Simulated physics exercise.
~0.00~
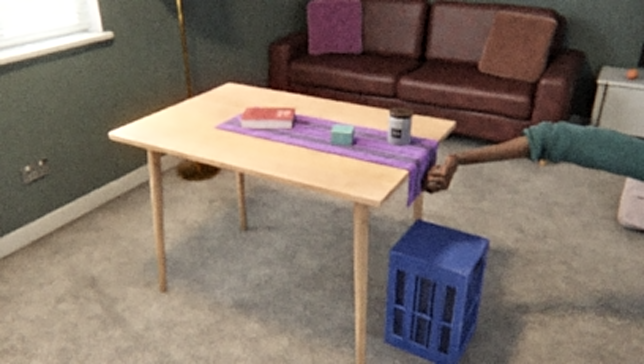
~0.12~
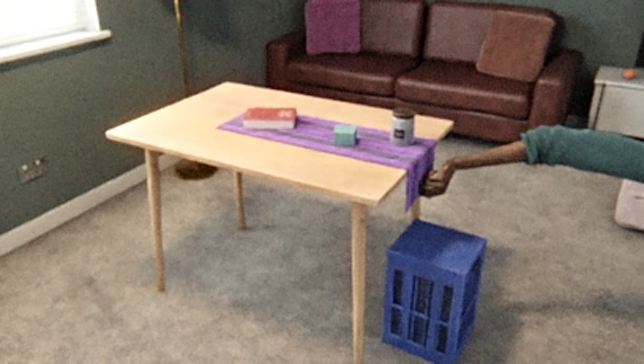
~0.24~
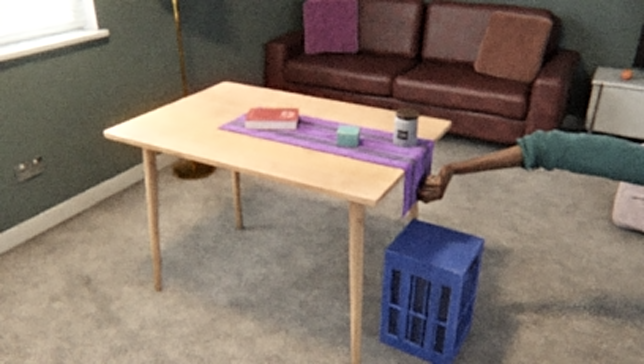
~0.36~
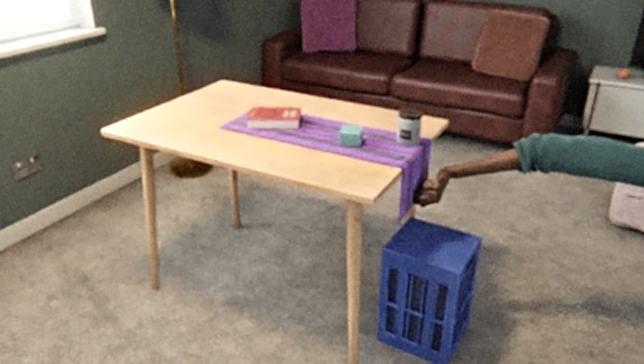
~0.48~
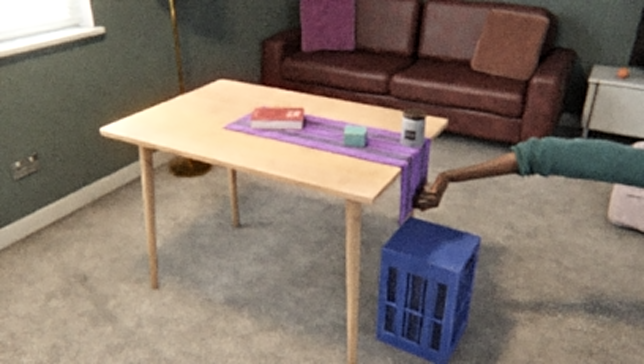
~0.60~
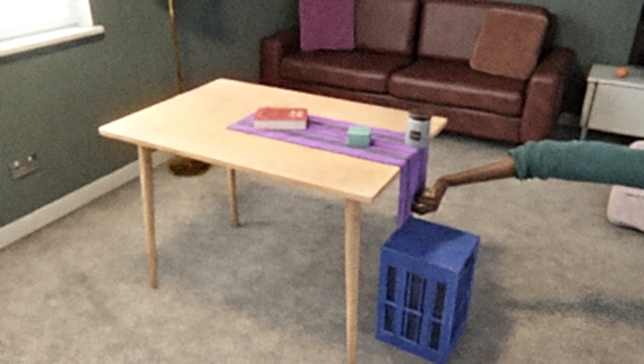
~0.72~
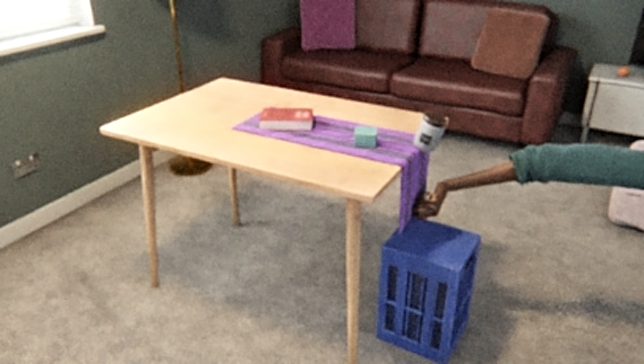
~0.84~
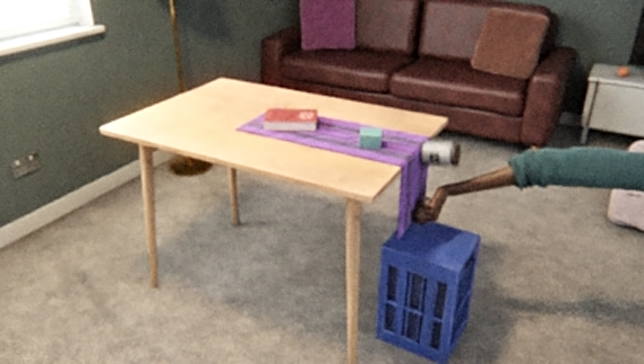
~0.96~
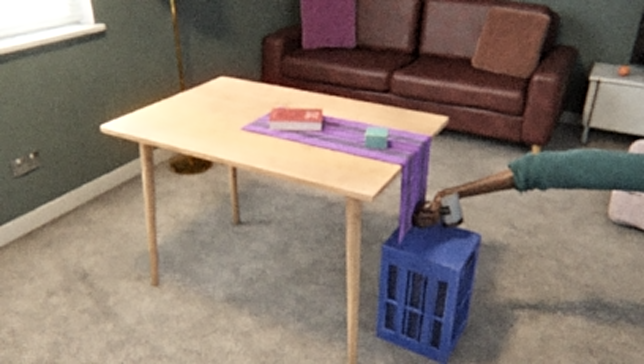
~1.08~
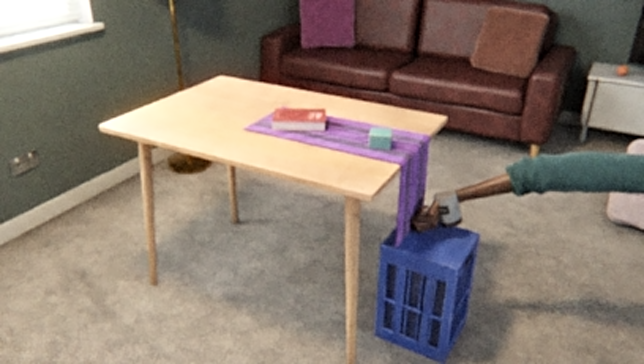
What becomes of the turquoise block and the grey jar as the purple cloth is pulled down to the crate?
The turquoise block slides along with the cloth but stays on the table, clear of the edge. The grey jar tips over and falls off the end.
Hand pulling purple cloth down over table's end to a blue crate, book and block sliding along, grey jar toppling off.
